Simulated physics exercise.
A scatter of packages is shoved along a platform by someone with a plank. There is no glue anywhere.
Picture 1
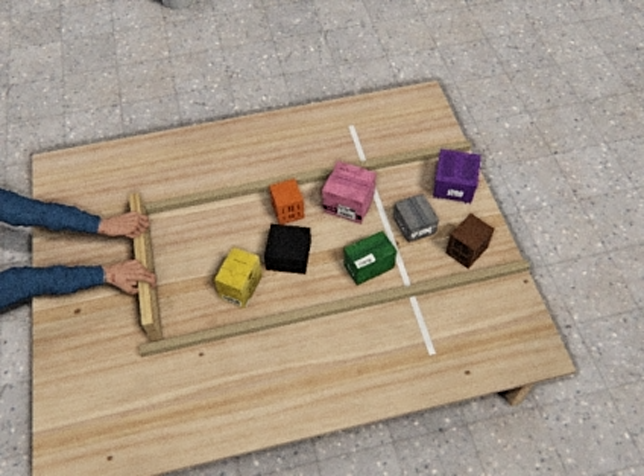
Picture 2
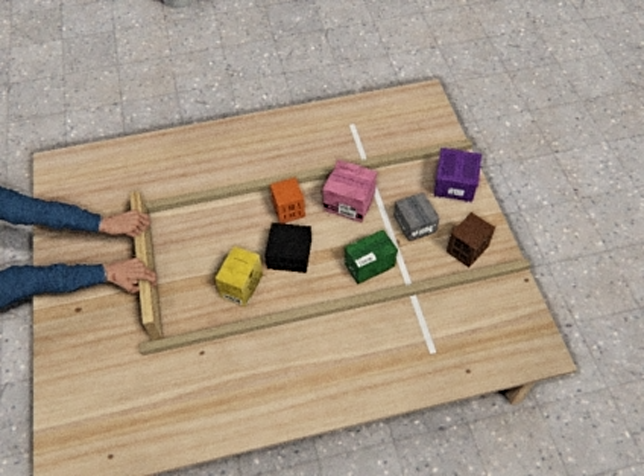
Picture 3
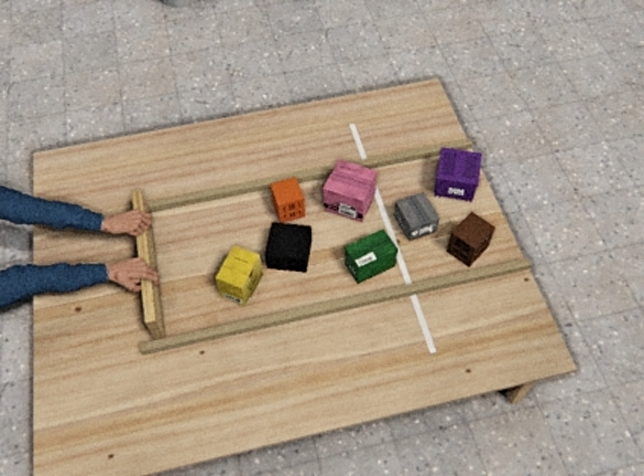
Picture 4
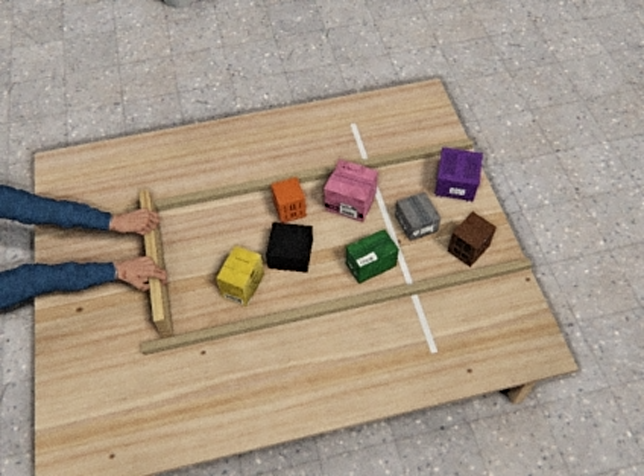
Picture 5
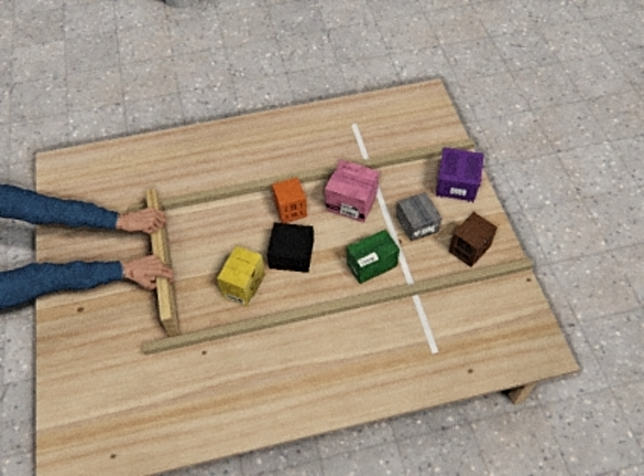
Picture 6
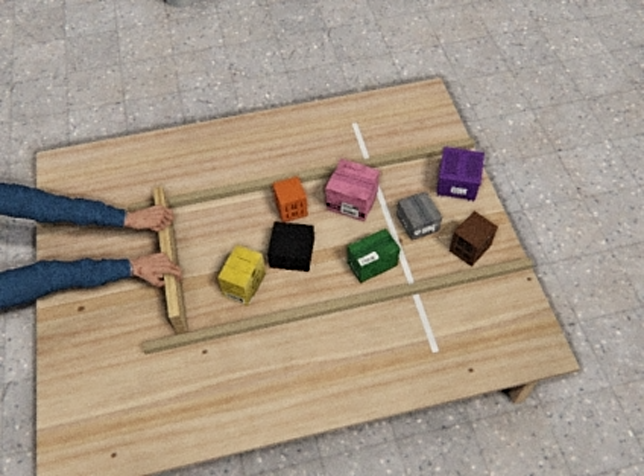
Two hands slide a wooden plank slightly right toward scattered colourful boxes, which stay still.
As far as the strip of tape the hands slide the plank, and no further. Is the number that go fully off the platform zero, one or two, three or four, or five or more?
Seems the ones that don't stay up number none, for sure.
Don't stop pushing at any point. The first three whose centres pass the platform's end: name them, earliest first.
Purple tote, brown crate, grey parcel.
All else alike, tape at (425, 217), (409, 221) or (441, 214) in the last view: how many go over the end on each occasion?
In order, the counts are 2, 0 and 2.
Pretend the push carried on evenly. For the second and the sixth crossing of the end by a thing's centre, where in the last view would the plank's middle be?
Near (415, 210) first, near (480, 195) second.
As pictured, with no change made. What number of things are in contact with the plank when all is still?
That comes to 3.
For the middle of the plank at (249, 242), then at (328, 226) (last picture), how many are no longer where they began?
Tally: 2; 5.
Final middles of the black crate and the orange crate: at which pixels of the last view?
In the last picture the black crate sits at (407, 207) while the orange crate sits at (392, 180).
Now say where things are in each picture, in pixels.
The first frame shows purple tote (456, 177); brown crate (470, 241); grey parcel (416, 218); plank (145, 266); tape (387, 227).
The second frame shows brown crate (470, 240); pink parcel (350, 191).
The third frame shows grey parcel (416, 216); yellow box (240, 276).
The fourth frame shows purple tote (458, 175); plank (156, 262).
The fifth frame shows brown crate (473, 240); black crate (291, 247).
The sixth frame shows purple tote (460, 174); brown crate (473, 239); grey parcel (419, 216); plank (170, 259); tape (391, 225).
Soon after, none off yet; purple tote at rest near (460, 174); brown crate at rest near (473, 239); grey parcel at rest near (419, 216).
In the end, the number that fall off is zero.
